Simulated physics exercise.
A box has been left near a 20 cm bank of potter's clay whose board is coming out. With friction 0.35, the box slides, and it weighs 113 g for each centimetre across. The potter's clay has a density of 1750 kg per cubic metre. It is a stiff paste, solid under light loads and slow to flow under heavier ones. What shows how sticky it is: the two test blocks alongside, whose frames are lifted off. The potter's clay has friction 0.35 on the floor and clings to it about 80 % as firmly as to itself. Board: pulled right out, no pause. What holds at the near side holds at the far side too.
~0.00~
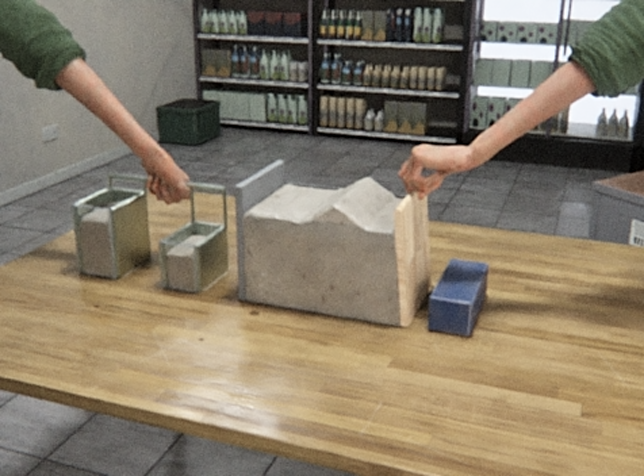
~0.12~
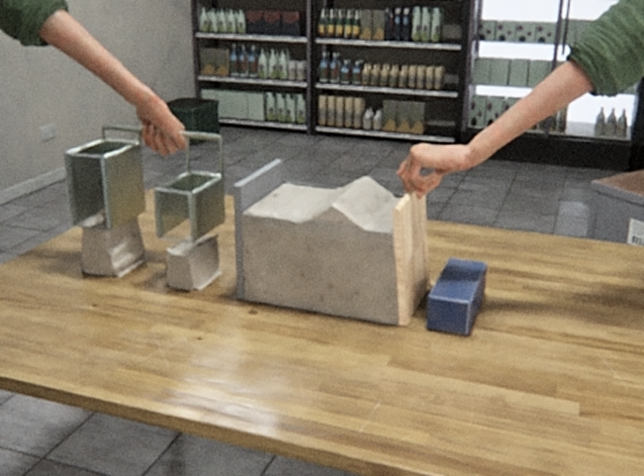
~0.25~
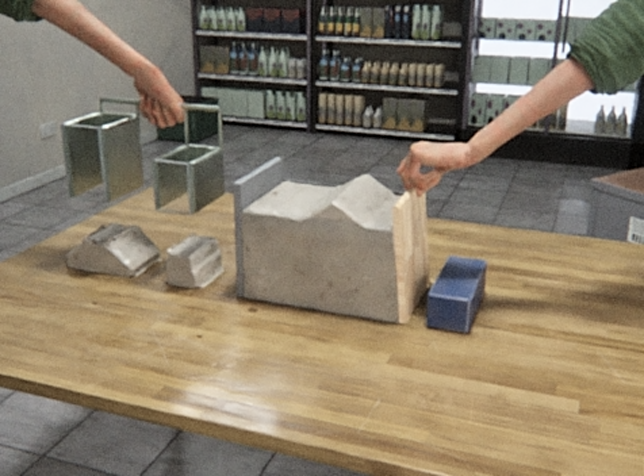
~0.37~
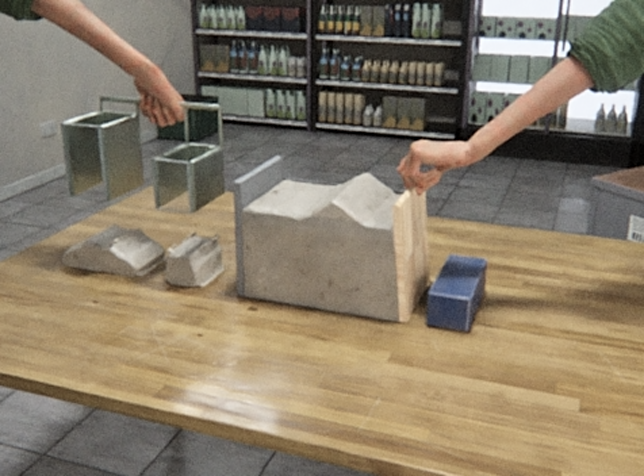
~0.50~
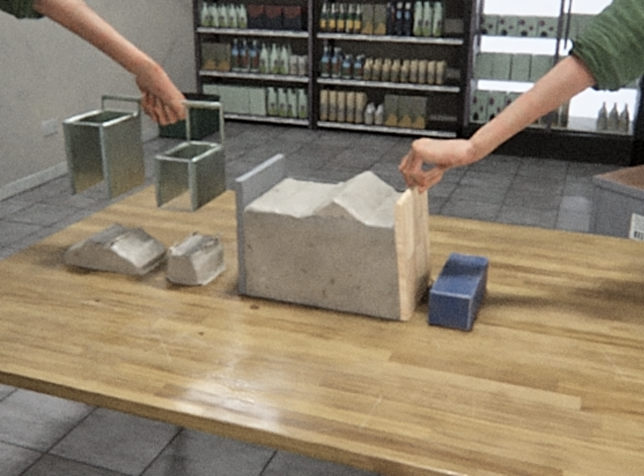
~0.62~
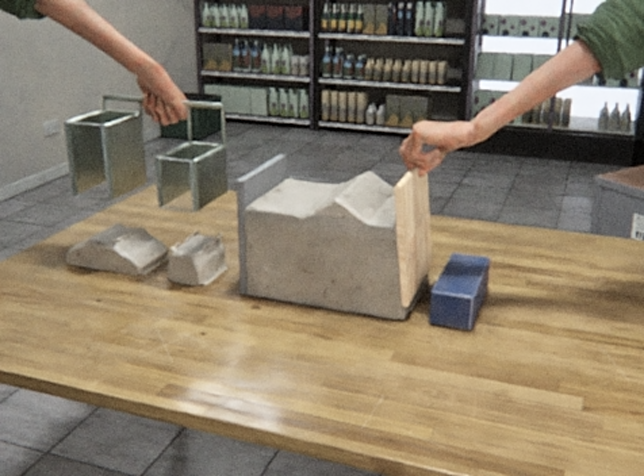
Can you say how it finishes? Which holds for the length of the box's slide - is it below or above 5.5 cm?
Of the two, above.
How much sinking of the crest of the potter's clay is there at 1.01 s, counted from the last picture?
Roughly 3.0 cm.
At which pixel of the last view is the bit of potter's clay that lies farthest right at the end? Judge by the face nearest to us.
Roughly at (476, 326).
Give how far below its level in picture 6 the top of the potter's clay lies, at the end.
Around 3.5 centimetres, give or take.
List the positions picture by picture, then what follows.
The first picture shows top of the board at (394, 231), not yet moved; crest of the potter's clay at (338, 209); block heights 13 cm, 8.7 cm (left to right).
The second picture shows top of the board at (393, 230), not yet moved; crest of the potter's clay at (336, 208); block heights 12 cm, 8.3 cm (left to right).
The third picture shows top of the board at (393, 228), not yet moved; crest of the potter's clay at (336, 206); block heights 7.8 cm, 7.6 cm (left to right).
The fourth picture shows top of the board at (393, 226), not yet moved; crest of the potter's clay at (336, 205); block heights 6.8 cm, 7.4 cm (left to right).
The fifth picture shows top of the board at (395, 225), not yet moved; crest of the potter's clay at (338, 203); block heights 6.8 cm, 7.3 cm (left to right).
The sixth picture shows top of the board at (395, 207), moved 3.5 cm; crest of the potter's clay at (339, 203); block heights 6.8 cm, 7.3 cm (left to right).
After 0.80 s, the box has not moved.
After 1.01 s, the box has been pushed 3.6 cm.
After 1.23 s, the box has been pushed 8.6 cm.
After 1.44 s, the box has been pushed 9.4 cm.
After 1.48 s, the box has been pushed 9.4 cm.
